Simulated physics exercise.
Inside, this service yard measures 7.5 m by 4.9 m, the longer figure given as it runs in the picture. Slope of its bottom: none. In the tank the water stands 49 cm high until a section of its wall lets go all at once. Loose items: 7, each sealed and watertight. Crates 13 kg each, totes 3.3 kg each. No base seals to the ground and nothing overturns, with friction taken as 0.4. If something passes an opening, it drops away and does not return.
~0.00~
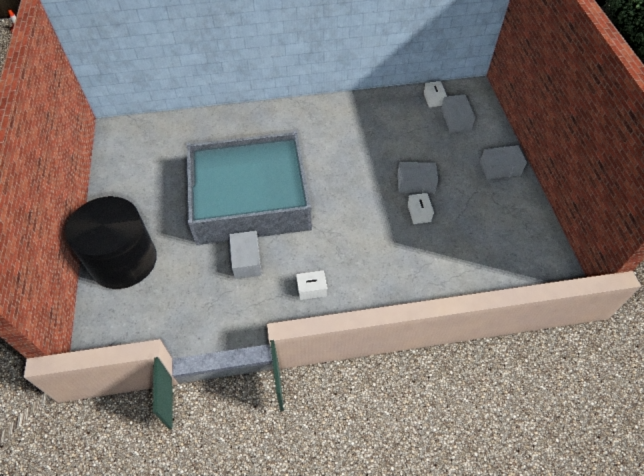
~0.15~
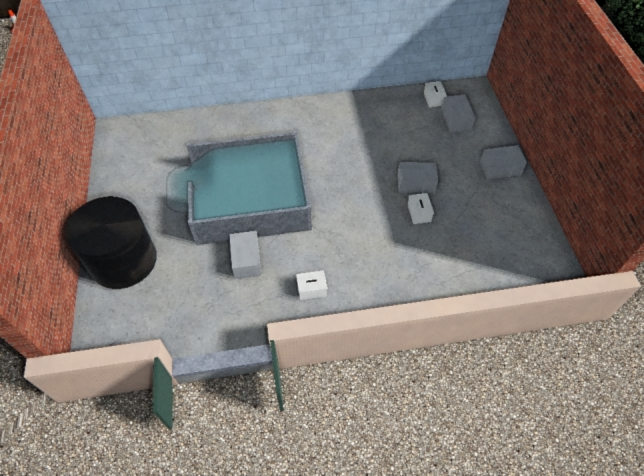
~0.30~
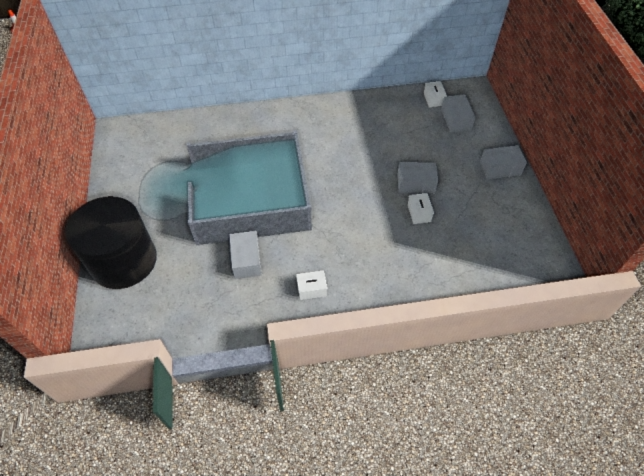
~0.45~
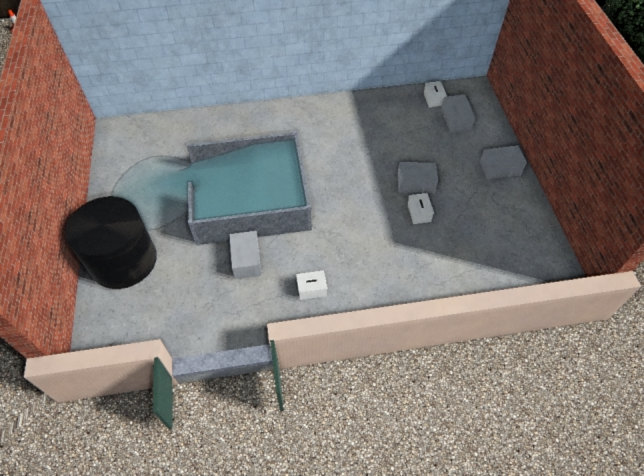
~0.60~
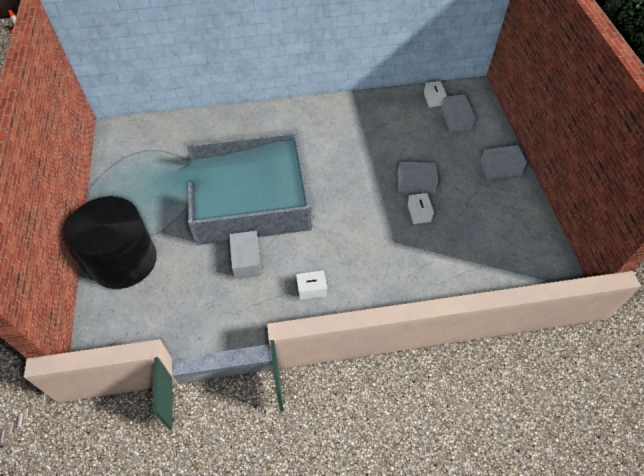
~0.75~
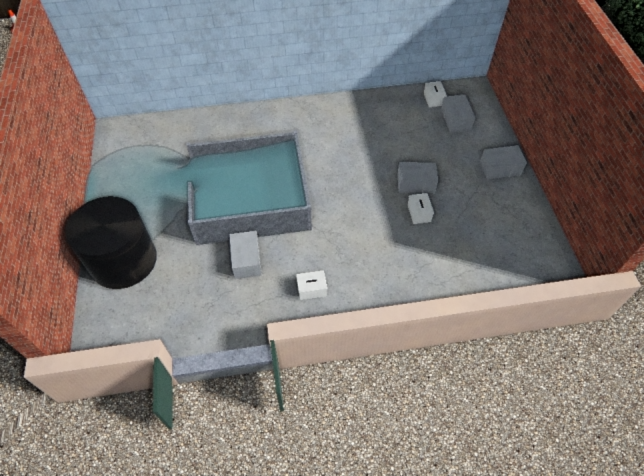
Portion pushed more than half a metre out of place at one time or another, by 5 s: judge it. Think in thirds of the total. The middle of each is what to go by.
My answer: Less than a third of the total.
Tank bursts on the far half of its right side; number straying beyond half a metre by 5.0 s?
The count would be 5.
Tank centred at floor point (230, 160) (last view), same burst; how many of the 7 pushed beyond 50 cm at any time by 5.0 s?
Count: 0.
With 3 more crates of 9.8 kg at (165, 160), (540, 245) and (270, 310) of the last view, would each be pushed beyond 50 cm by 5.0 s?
Above, below, below.
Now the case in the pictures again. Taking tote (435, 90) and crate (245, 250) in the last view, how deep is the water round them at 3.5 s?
First roughly 0 cm, second roughly 0 cm.
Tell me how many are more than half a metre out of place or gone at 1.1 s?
It comes to 0.
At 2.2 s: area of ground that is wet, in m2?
Wet: Near 8.0 m2.
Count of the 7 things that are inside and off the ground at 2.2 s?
It comes to 0 of them.
After 1.1 s 0 of 7 are over 50 cm from their spots; 0 afloat.
After 2.2 s 0 of 7 are over 50 cm from their spots; 0 afloat.
After 3.5 s 0 of 7 are over 50 cm from their spots; 0 afloat.
After 5.0 s 0 of 7 are over 50 cm from their spots, and 0 have been at some point; 0 afloat.
